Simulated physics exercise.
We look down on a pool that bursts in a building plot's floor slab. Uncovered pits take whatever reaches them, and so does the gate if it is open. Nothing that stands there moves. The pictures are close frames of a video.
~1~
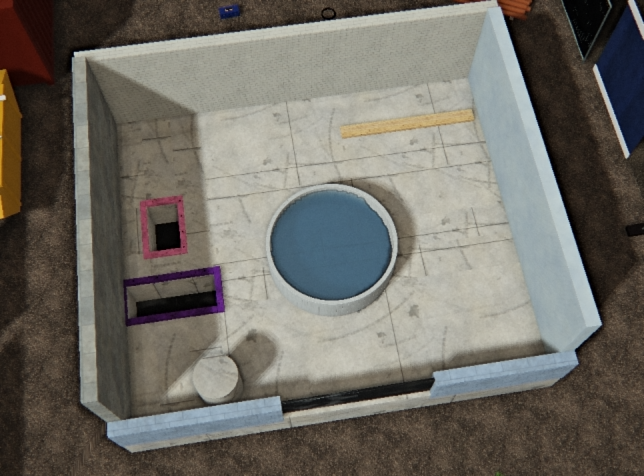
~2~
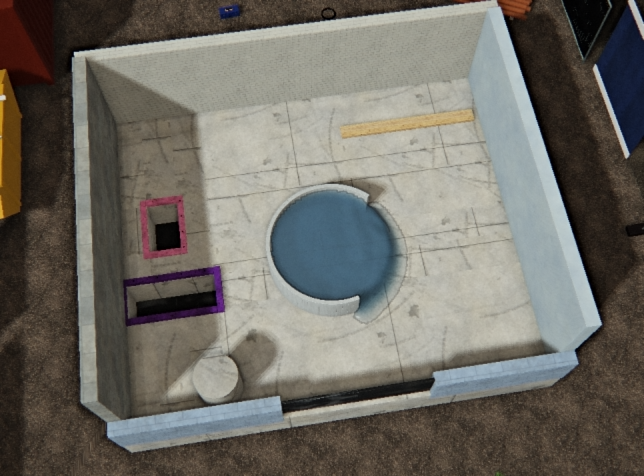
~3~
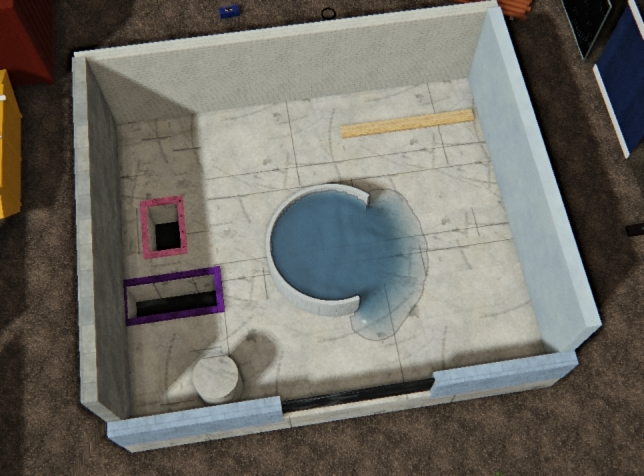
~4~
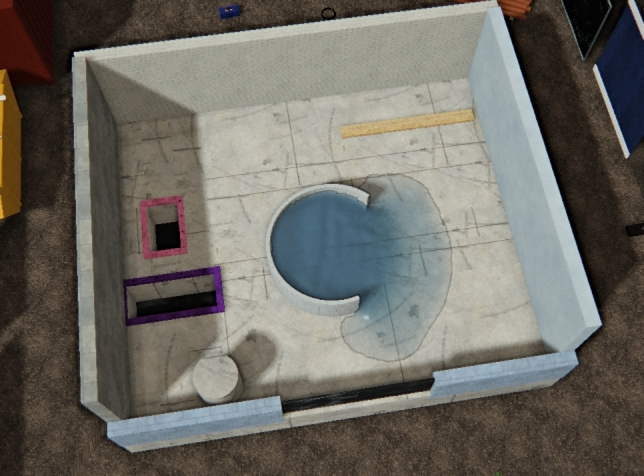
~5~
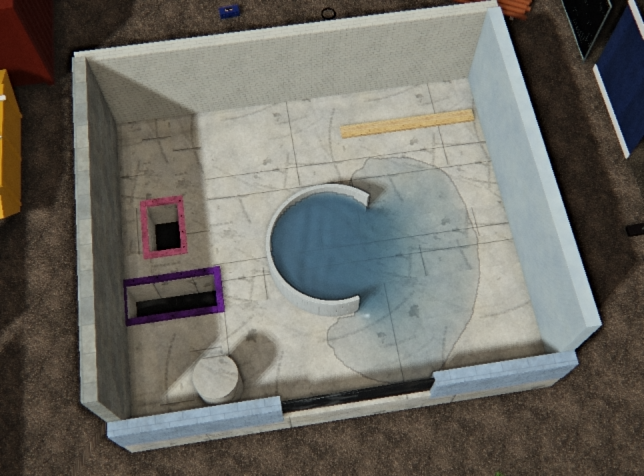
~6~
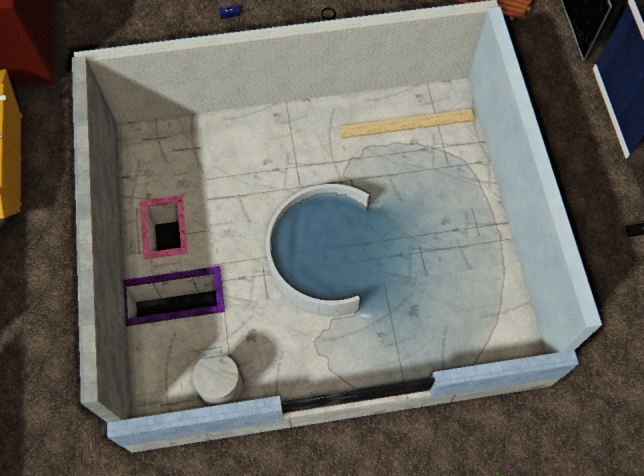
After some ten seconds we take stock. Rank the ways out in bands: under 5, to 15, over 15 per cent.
One by one: The gate takes under 5 %; the purple pit takes under 5 %; the pink pit takes under 5 %.
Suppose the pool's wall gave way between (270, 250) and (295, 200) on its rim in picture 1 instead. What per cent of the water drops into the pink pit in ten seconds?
Per cent: Pink 35.
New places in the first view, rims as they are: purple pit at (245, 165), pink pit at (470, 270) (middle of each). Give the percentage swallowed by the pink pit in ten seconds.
In per cent: Pink 35.
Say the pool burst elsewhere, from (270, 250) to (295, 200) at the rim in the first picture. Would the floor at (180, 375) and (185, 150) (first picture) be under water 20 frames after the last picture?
One after the other: Not flooded, wet.
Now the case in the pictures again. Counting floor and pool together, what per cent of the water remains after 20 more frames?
Some 100 per cent.
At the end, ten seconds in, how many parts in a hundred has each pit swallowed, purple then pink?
In turn 0 and 0 per cent.
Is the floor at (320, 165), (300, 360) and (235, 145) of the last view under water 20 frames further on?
As listed: Clear, covered, clear.
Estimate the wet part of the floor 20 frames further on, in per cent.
Close to 45 %.
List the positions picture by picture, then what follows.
In the first frame, still water in the round pool at (332, 244).
In the second frame, the front is at (363, 319), out from the gap at (391, 258).
In the third frame, the front is at (376, 336), out from the gap at (391, 259).
In the fourth frame, water pours out at (391, 260) and has run to (398, 179).
In the fifth frame, water pours out at (391, 260) and has run to a hidden place.
In the sixth frame, the front is at (458, 162), out from the gap at (391, 260).
A moment on, water covers 35 % of the floor; the gate 0 %, the purple pit 0 %, the pink pit 0 %.
Next, water covers 35 % of the floor; the gate 0 %, the purple pit 0 %, the pink pit 0 %.
Then, water covers 45 % of the floor; the gate 0 %, the purple pit 0 %, the pink pit 0 %.
Later, water covers 80 % of the floor; the gate 0 %, the purple pit 0 %, the pink pit 0 %.
In the end, water covers 95 % of the floor; the gate 0 %, the purple pit 0 %, the pink pit 0 %.
